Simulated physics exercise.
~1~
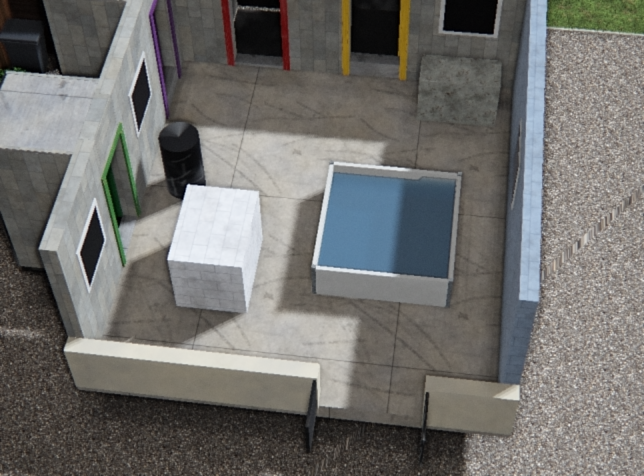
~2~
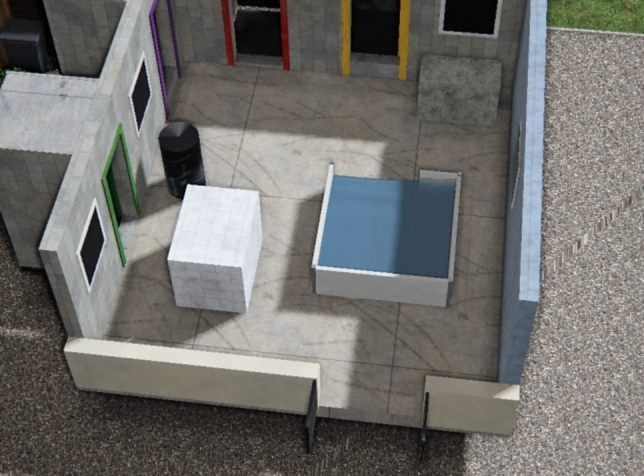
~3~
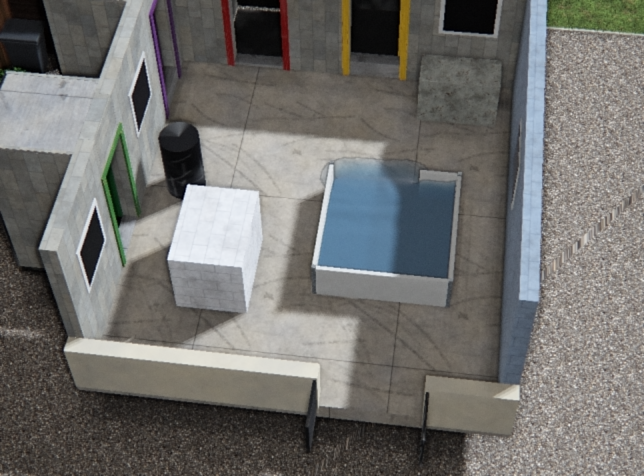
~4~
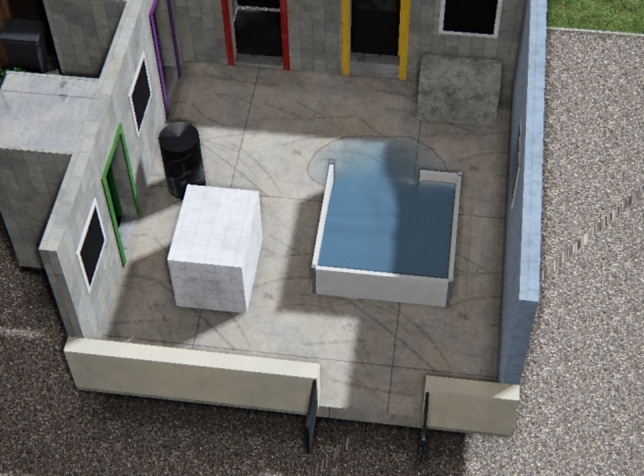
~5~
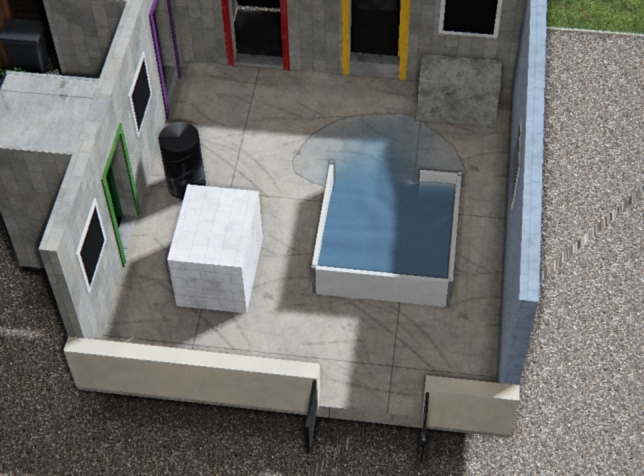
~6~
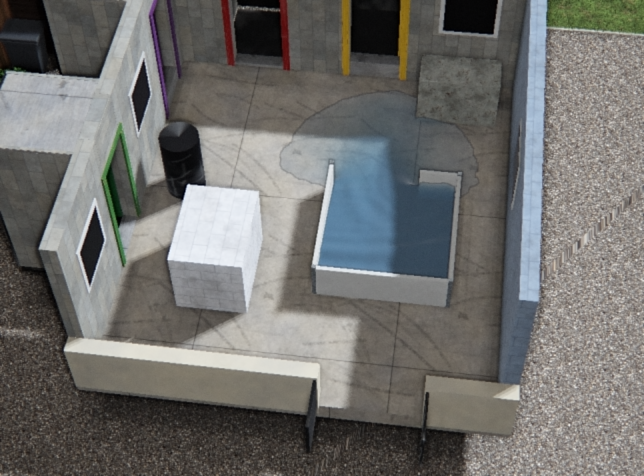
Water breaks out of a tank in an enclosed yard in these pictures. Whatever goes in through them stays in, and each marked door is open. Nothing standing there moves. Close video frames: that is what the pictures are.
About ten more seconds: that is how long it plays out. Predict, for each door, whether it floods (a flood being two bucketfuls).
In the end the yellow door swallows an okay amount of water, the green door swallows an okay amount of water, the red door swallows too much water, the purple door swallows an okay amount of water.
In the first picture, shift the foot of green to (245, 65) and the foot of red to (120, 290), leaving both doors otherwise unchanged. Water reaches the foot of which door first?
It's the one in yellow, I'd say.
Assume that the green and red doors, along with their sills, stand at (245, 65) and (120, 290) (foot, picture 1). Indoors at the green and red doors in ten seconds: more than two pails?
Going through them, I find the green door overflows and the red door escapes flooding.
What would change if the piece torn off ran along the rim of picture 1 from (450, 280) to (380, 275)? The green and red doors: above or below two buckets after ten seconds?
In that case the green one stays within bounds and the red one stays within bounds.
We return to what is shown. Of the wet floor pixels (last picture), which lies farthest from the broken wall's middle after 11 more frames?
I'd go with roughly (194, 63).
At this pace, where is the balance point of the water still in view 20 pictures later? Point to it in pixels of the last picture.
I'd mark it close to (357, 160).
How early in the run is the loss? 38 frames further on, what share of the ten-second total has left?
Around 35 percent.
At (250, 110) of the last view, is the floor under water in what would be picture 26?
I'd say drenched there.
A moment on, water covers 25 % of the floor; the yellow door wet at the sill, nothing in, the green door not reached, the red door not reached, the purple door not reached.
Next, water covers 35 % of the floor; the yellow door wet at the sill, nothing in, the green door not reached, the red door under two buckets in, the purple door not reached.
Then, water covers 45 % of the floor; the yellow door wet at the sill, nothing in, the green door not reached, the red door over two buckets in, the purple door wet at the sill, nothing in.
Later, water covers 75 % of the floor; the yellow door wet at the sill, nothing in, the green door wet at the sill, nothing in, the red door over two buckets in, the purple door wet at the sill, nothing in.
In the end, water covers 95 % of the floor; the yellow door wet at the sill, nothing in, the green door under two buckets in, the red door far over two buckets in, the purple door wet at the sill, nothing in.
